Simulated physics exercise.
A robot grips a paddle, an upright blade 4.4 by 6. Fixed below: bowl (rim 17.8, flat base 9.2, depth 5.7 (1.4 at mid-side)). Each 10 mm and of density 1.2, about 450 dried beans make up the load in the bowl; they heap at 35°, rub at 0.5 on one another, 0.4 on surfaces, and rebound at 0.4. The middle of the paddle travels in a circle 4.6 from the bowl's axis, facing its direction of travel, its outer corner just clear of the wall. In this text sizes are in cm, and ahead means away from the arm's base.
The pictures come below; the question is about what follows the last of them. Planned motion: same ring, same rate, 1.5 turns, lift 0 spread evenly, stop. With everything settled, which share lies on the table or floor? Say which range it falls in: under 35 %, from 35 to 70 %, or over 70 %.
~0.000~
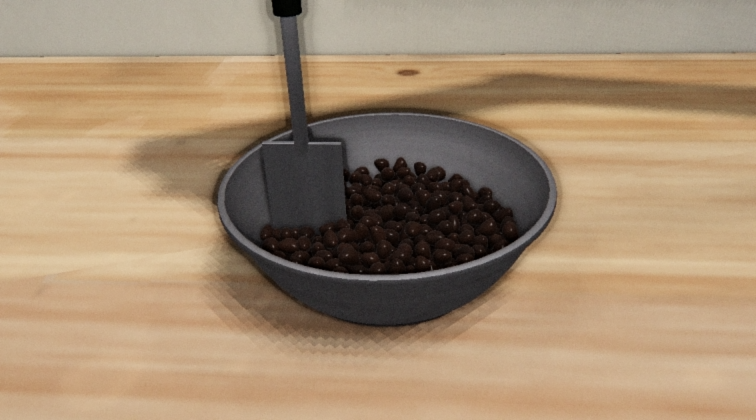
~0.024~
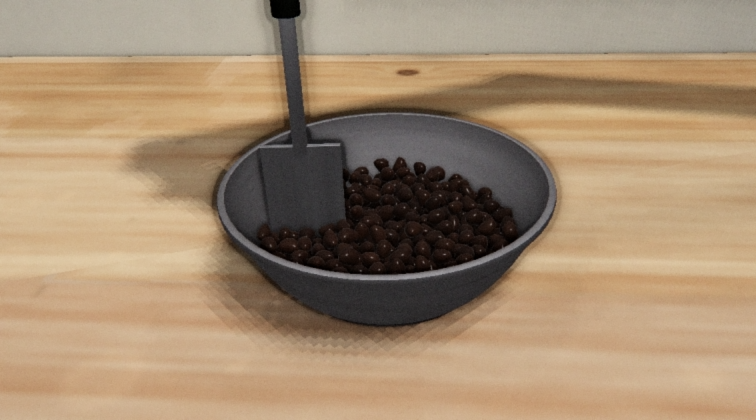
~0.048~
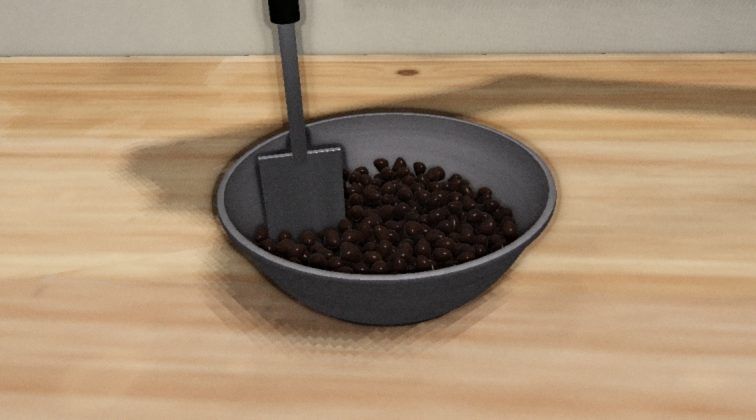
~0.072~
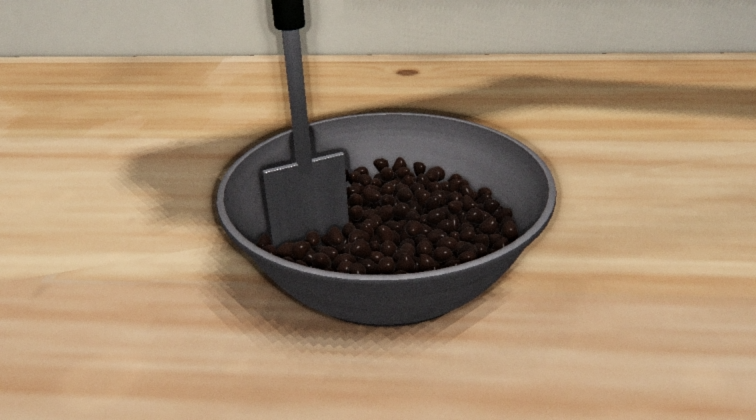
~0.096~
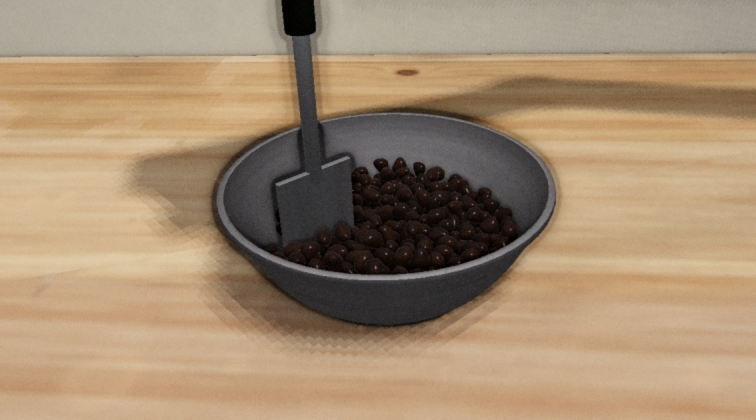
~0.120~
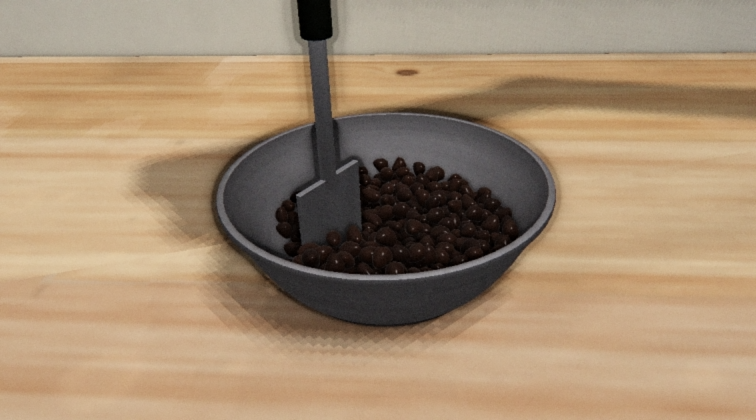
It falls under 35 %.
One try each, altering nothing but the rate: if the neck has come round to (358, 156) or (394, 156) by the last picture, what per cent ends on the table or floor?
It comes to close to 35 per cent and close to 45 per cent.
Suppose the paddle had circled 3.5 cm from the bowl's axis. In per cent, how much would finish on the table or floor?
Some 10 percent would.
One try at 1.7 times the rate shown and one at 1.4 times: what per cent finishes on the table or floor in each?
Roughly 45 and 40 per cent.
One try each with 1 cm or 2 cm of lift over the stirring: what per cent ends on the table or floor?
About 20 and 10 per cent.
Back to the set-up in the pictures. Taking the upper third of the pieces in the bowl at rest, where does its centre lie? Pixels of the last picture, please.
The centre is near pixel (459, 184).
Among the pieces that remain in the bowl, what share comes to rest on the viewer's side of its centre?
Close to 30 in a hundred.
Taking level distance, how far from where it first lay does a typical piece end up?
Around 10 cm.
By 0.45 s, 246° round, highest piece 8 above the table; 416 in the bowl, 20 on the table or floor, 16 in flight or on the tool.
By 0.77 s, 74° round, highest piece 8 above the table; 363 in the bowl, 80 on the table or floor, 9 in flight or on the tool.
By 1.14 s, 180° round, highest piece 6 above the table; 340 in the bowl, 112 on the table or floor.
By 1.84 s, 180° round, highest piece 6 above the table; 340 in the bowl, 112 on the table or floor.
Final count, 340 in the bowl, 112 on the table or floor. That is 25 % on the table or floor.
